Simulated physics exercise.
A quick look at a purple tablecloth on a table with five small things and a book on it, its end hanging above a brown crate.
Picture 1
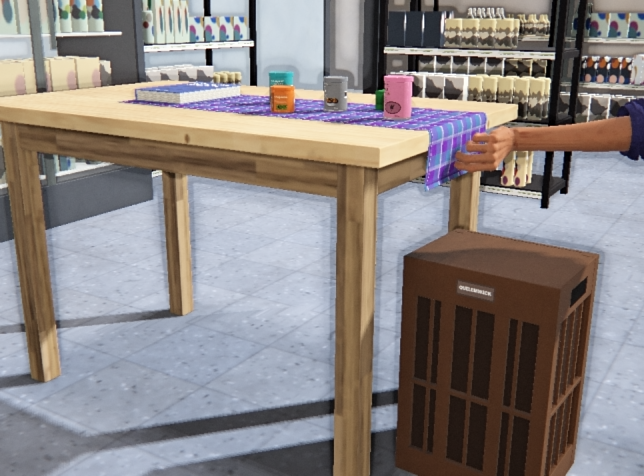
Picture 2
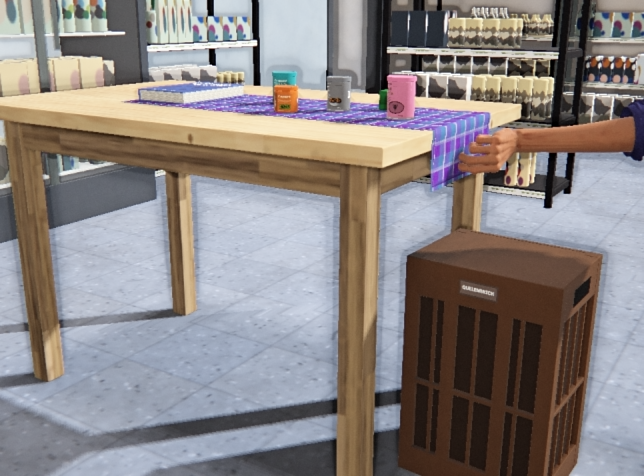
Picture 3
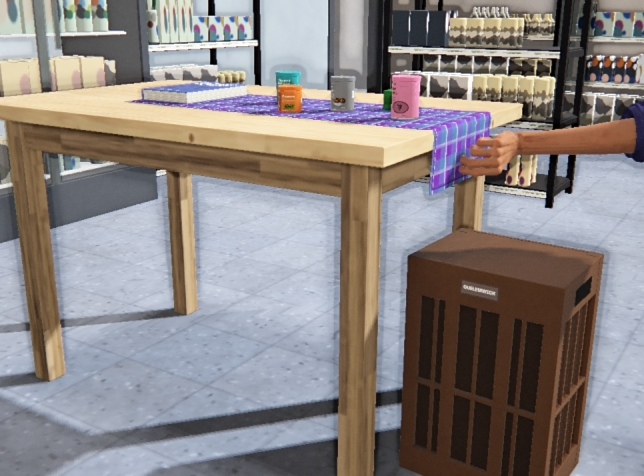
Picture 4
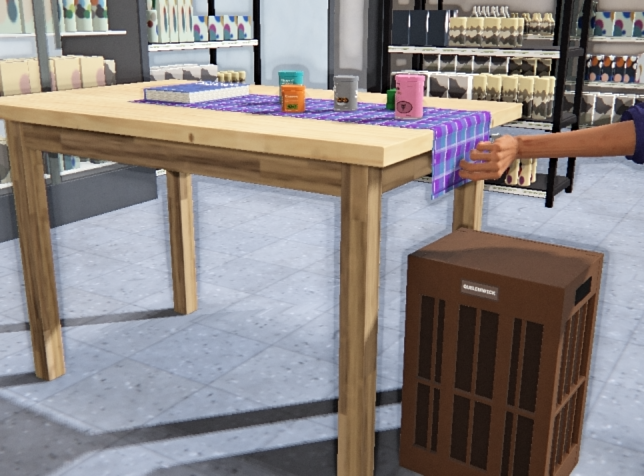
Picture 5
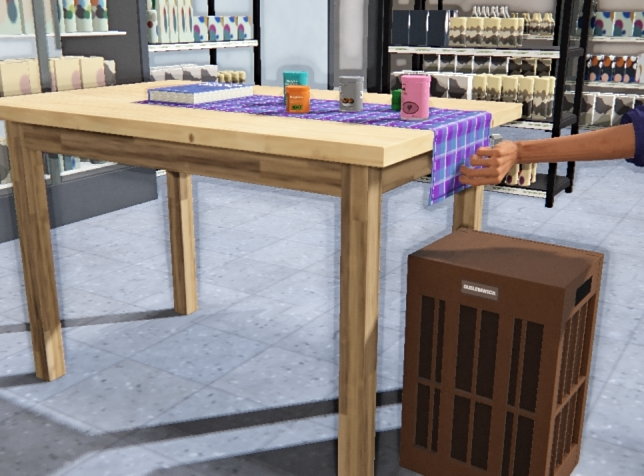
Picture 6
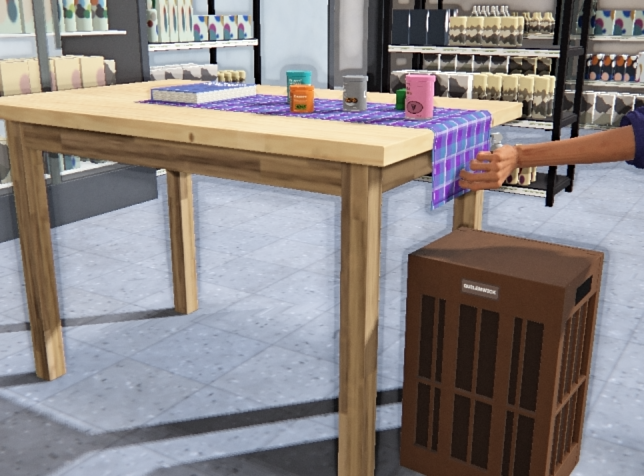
A purple plaid cloth lies over the right end of a pale wooden table, seen from the side in a shop with stocked shelves behind. On it sit pink, grey, orange, turquoise and green items, with a blue-edged book to the left and a brown crate below right. A hand from the right draws the hanging end slowly downward, and the small items shift slightly right with the cloth.
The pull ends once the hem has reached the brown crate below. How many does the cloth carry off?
Over the edge go one.
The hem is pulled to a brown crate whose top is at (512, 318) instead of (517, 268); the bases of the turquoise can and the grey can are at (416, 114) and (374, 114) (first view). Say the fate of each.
The turquoise can is carried off, the grey can comes down.
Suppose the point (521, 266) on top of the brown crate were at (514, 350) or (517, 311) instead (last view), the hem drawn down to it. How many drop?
Over the edge go 3 and 2.
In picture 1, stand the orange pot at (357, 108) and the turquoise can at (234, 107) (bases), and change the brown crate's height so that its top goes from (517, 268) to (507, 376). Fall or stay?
The orange pot falls; the turquoise can holds on.
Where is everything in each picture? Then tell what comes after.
Hem (426, 191); pink can (399, 77); green cube (389, 90); grey can (336, 77); orange pot (283, 86); turquoise can (281, 72); top of the crate (517, 268), in the first picture.
Hem (431, 192); pink can (402, 76), in the second picture.
Hem (429, 195); green cube (397, 90), in the third picture.
Hem (432, 200); grey can (346, 76); top of the crate (521, 267), in the fourth picture.
Hem (428, 205); orange pot (298, 86), in the fifth picture.
Hem (431, 211); pink can (421, 76); green cube (409, 90); grey can (355, 76); orange pot (302, 86); turquoise can (299, 71), in the sixth picture.
A little later, hem on the crate; all still up.
Next, hem on the crate; pink can gone.
When it is over, hem on the crate; pink can gone. The table loses one.
